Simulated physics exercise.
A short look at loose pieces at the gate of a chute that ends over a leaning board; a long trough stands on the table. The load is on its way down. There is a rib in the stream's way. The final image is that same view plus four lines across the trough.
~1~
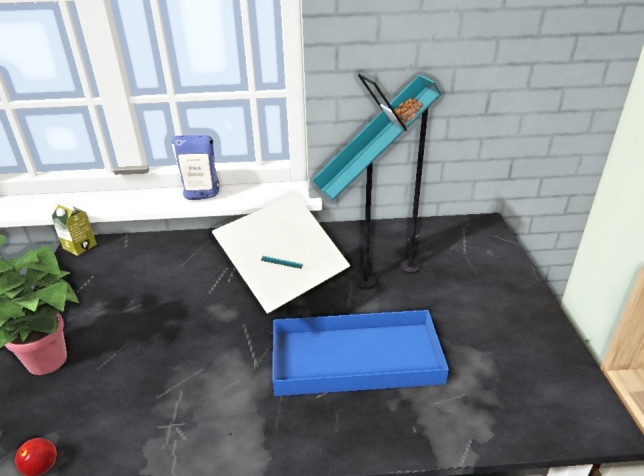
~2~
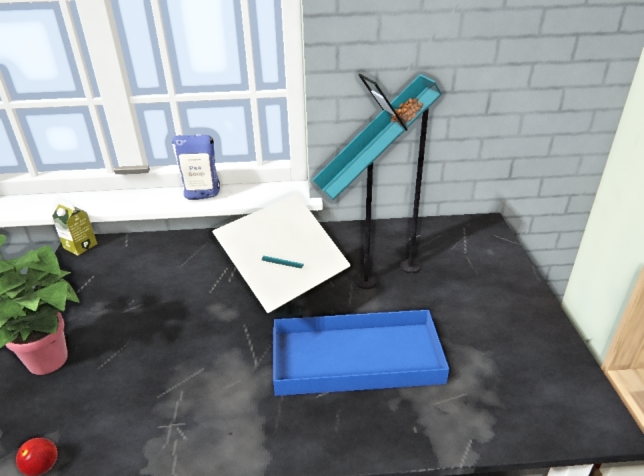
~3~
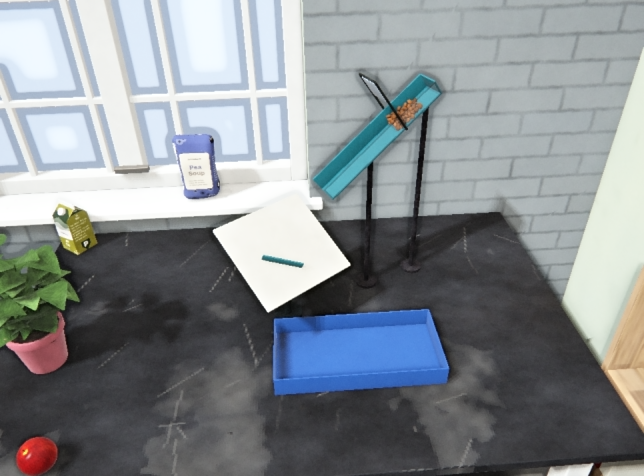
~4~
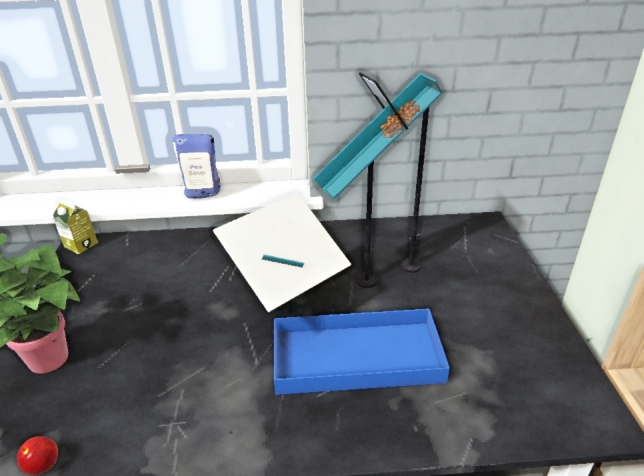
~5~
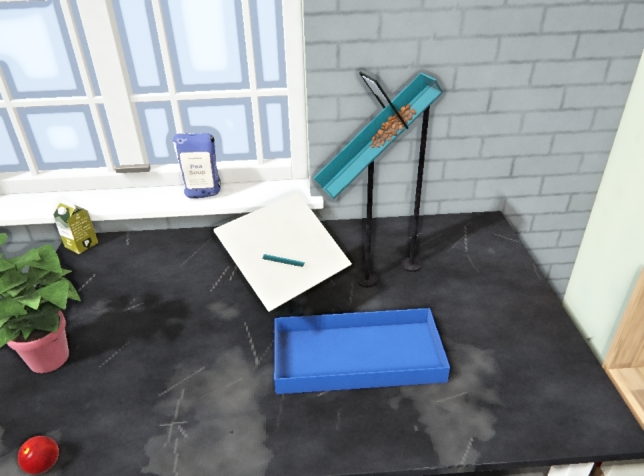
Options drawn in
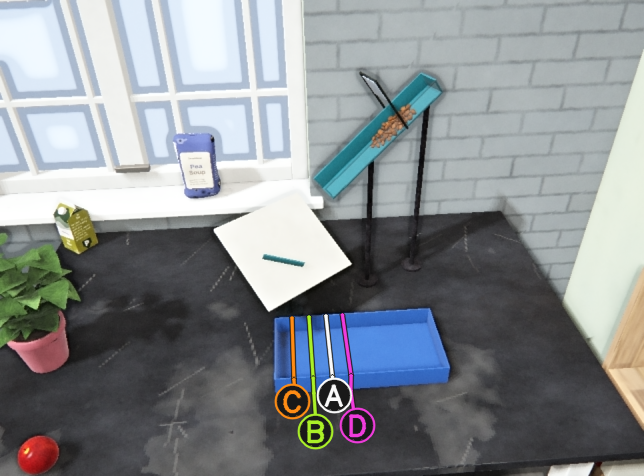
Small brown pieces slide a short way down a sloping teal chute above a white board.
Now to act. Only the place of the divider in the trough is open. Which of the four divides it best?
Line D does it best.
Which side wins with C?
The right side.
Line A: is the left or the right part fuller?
The right side.
On the marked copy, line A crosses the front rim at (332, 375); line B crosses the front rim at (313, 377); line C crosses the front rim at (293, 378); line D crosses the front rim at (351, 374).
With A, of what is caught, about a tenth on the left of the divider, the larger part on the right.
With B, of what is caught, about a tenth on the left of the divider, almost all on the right.
With C, of what is caught, not one piece on the left of the divider, every piece on the right.
With D, of what is caught, roughly two thirds on the left of the divider, roughly a third on the right.
